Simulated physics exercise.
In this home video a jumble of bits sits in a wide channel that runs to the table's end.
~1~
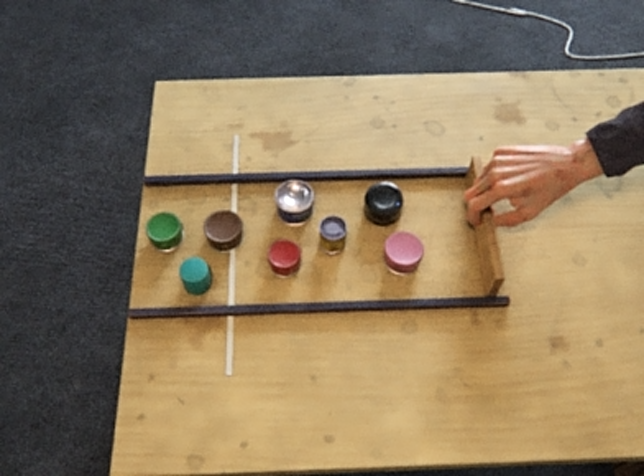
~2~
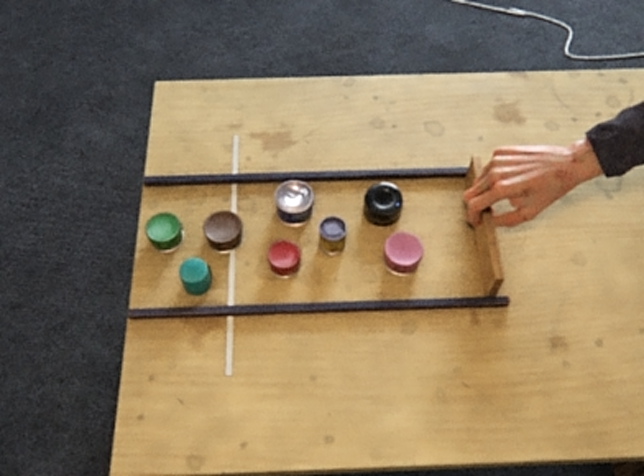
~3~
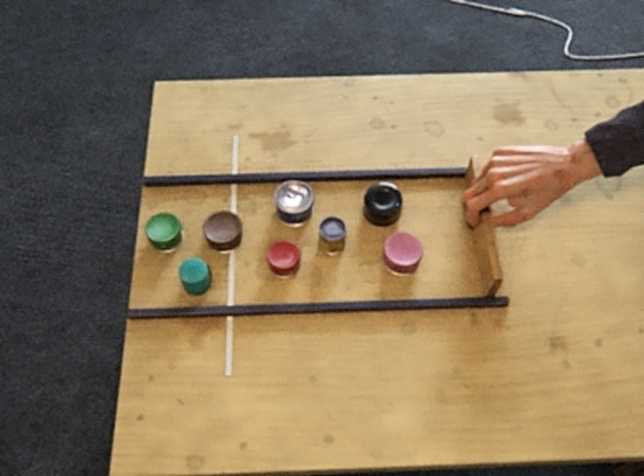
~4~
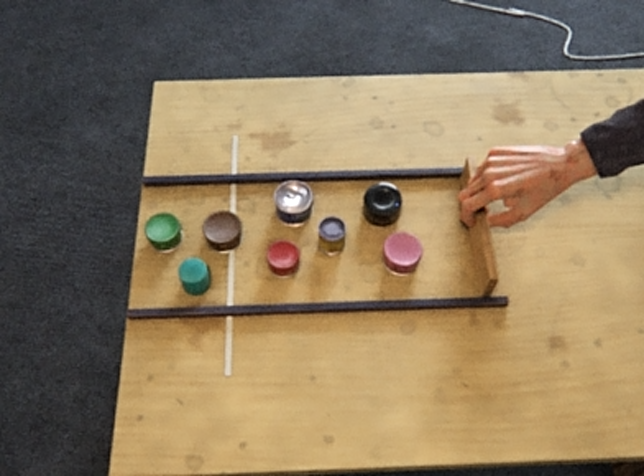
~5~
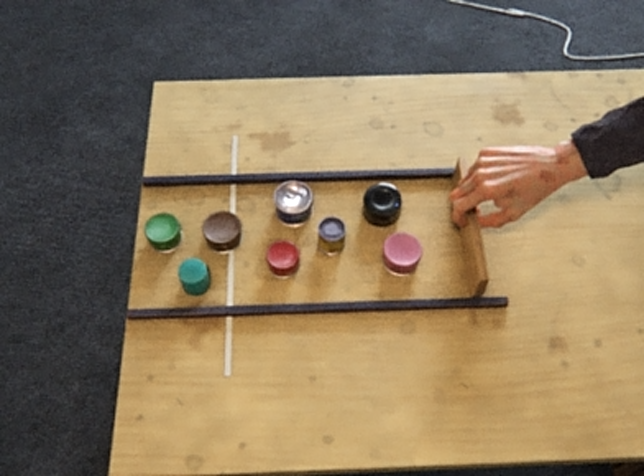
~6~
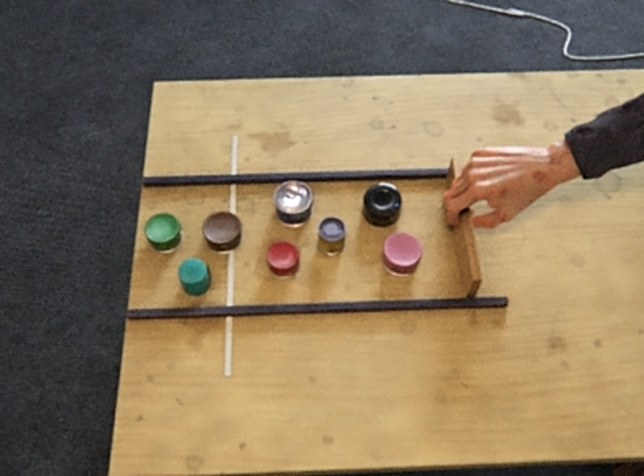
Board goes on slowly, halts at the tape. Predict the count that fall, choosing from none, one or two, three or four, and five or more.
The count that fall is none.
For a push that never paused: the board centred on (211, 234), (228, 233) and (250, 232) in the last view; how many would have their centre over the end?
1, 0 and 0.
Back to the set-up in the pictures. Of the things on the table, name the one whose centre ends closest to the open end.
It's the green pot.
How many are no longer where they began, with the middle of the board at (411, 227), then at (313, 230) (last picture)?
The count is 1 at the first point and 5 at the second.
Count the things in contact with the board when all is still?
Contact count: 3.
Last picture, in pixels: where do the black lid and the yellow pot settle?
The black lid settles near (213, 206); as for the yellow pot, near (217, 233).
Early on, none off yet; green pot at rest near (164, 233); turquoise lid at rest near (194, 278); brown pot at rest near (223, 232).
Finally, the number that fall off is zero.
